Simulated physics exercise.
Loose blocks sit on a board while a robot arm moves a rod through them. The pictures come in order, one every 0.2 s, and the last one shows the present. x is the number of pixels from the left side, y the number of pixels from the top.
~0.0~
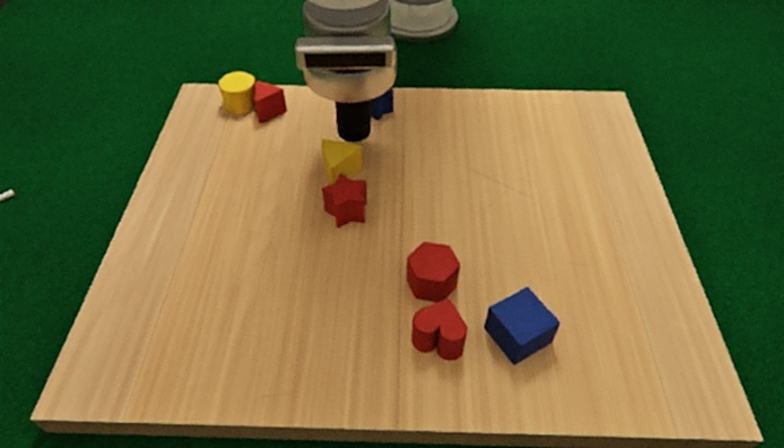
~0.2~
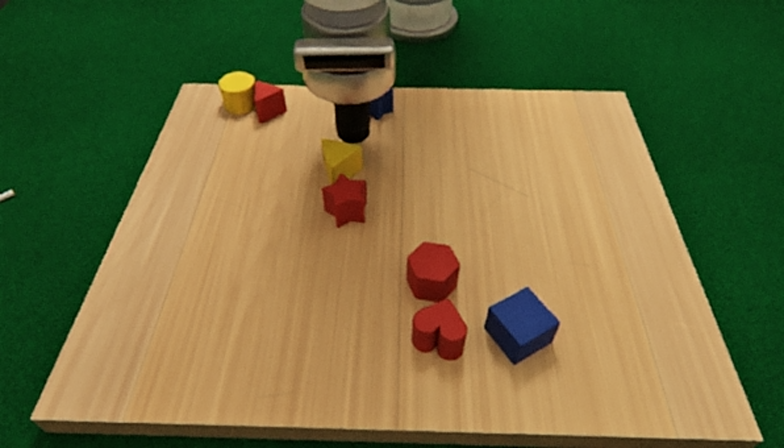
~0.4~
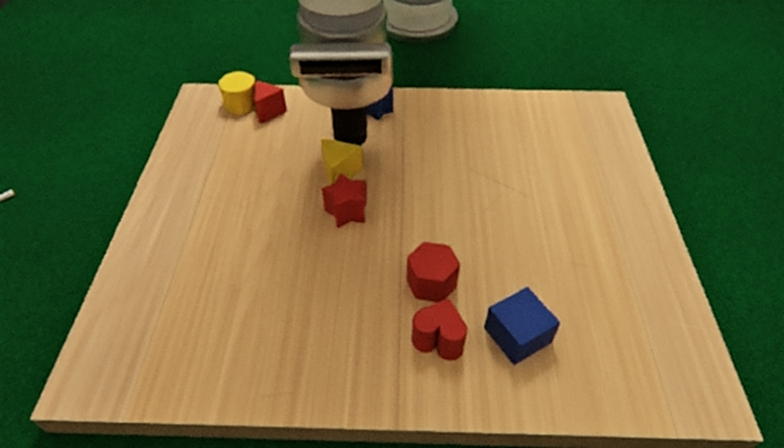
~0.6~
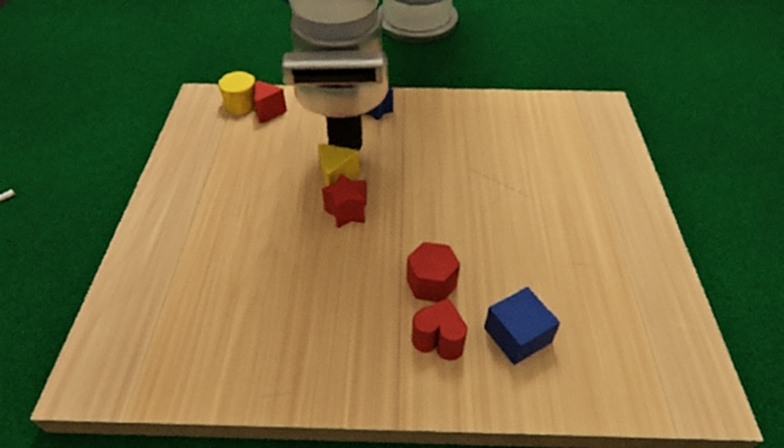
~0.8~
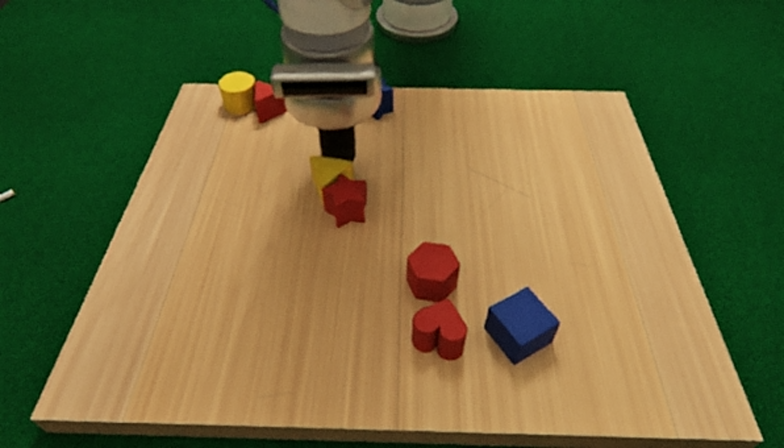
At the start, a robot arm holds a dark rod just behind a yellow triangular block, with a red star in front of it and other blocks around the board. The rod then moves slightly left and toward the viewer, nudging the yellow block a little the same way beside the still star.
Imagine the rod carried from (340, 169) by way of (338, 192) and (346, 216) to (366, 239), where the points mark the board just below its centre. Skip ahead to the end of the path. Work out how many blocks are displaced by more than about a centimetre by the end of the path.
The result: Two blocks.
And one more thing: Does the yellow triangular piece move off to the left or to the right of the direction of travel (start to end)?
It's set to shift right.
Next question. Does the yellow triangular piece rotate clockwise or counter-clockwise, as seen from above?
It makes a clockwise turn.
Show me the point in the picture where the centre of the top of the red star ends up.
At roughly (381, 249).
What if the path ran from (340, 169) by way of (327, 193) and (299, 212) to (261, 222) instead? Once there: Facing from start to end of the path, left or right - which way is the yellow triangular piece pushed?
It shifts to the left.
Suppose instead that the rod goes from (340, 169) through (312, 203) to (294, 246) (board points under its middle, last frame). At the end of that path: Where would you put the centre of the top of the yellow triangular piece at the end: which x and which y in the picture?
Somewhere near (276, 251).
What follows on the original path. One third of the way, rod at (336, 181); yellow triangular piece at (313, 190), turned 15° clockwise; red star at (352, 198).
Two thirds of the way, rod at (345, 205); yellow triangular piece at (310, 202), turned 50° clockwise; red star at (364, 223).
At the end, rod at (365, 227); yellow triangular piece at (310, 202), turned 50° clockwise; red star at (381, 249); red six-sided block unmoved.
